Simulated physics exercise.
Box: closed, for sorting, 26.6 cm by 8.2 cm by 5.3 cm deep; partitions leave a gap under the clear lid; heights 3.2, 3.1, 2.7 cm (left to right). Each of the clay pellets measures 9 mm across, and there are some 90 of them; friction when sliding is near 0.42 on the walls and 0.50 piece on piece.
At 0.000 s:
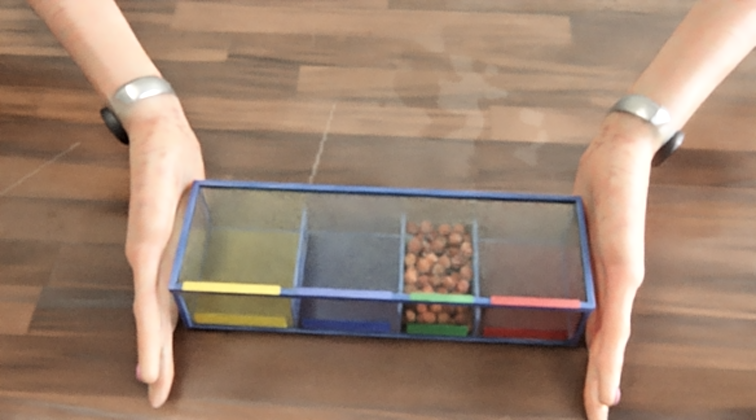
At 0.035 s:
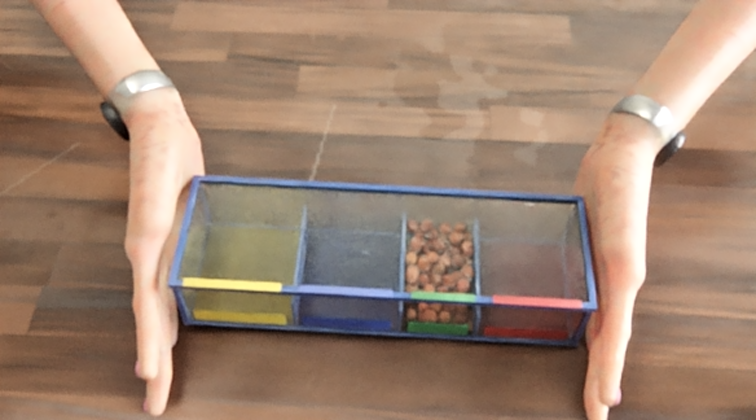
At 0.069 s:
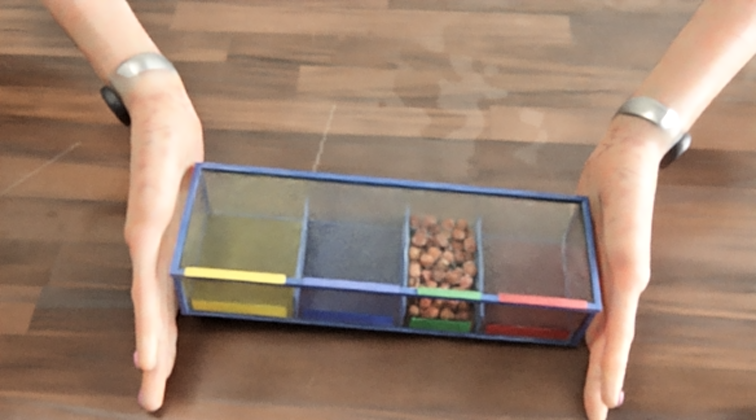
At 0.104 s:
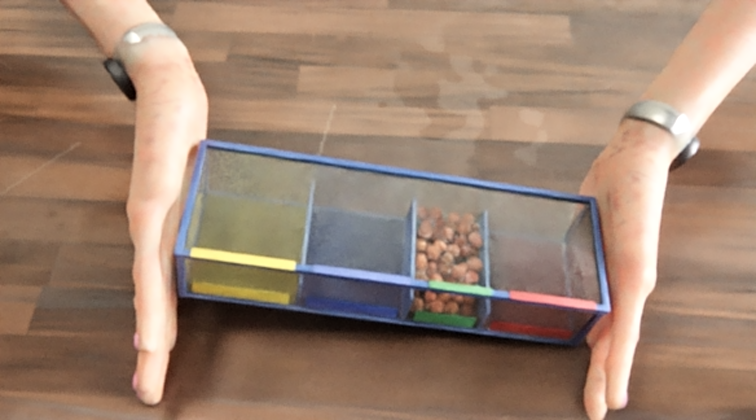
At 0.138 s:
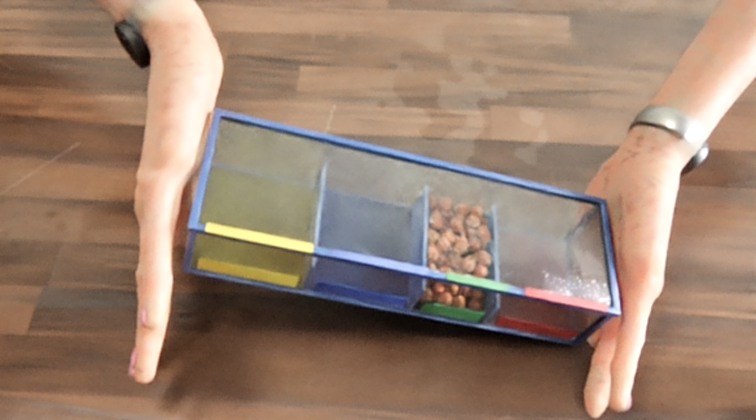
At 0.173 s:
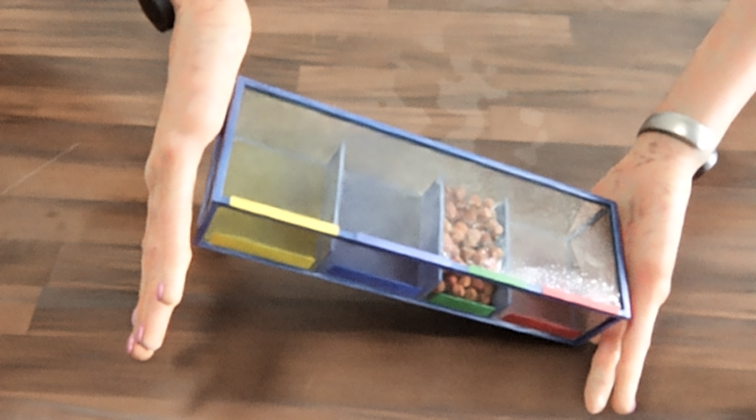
A clear-topped box with blue edges lies between two open hands on a brown wood-patterned surface, seen from above at a steady angle. Its four compartments are marked yellow, blue, green and red from left to right, with small round reddish-brown pellets filling the green one. Barely moving at first, the box then tilts increasingly as the left hand raises its left end, while its right end stays low against the right hand.
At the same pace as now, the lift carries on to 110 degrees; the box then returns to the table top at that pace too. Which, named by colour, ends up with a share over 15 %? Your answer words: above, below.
Red compartment - above; blue compartment - below; green compartment - below; yellow compartment - below.
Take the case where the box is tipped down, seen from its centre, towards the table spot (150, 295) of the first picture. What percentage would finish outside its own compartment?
Some 90 per cent.
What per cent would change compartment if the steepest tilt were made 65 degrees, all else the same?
I'd say close to 25 percent.
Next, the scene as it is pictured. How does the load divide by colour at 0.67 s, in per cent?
Red = 65, blue = 0, green = 35, yellow = 0 (percent).
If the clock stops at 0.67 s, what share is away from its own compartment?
Value: Close to 65 %.
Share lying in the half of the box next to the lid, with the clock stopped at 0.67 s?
I'd put it at some 90 percent.
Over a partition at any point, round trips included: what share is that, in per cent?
100 per cent or so.
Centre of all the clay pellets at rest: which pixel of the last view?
Close to pixel (539, 287).
After 0.67 s, tilt 109 degrees; red 65 %, green 35 %.
After 1.00 s, tilt 47 degrees; red 100 %.
After 1.43 s, tilt 0 degrees; red 100 %.
By 2.1 s all is still; red 100 %, blue 0 %, green 0 %, yellow 0 %.
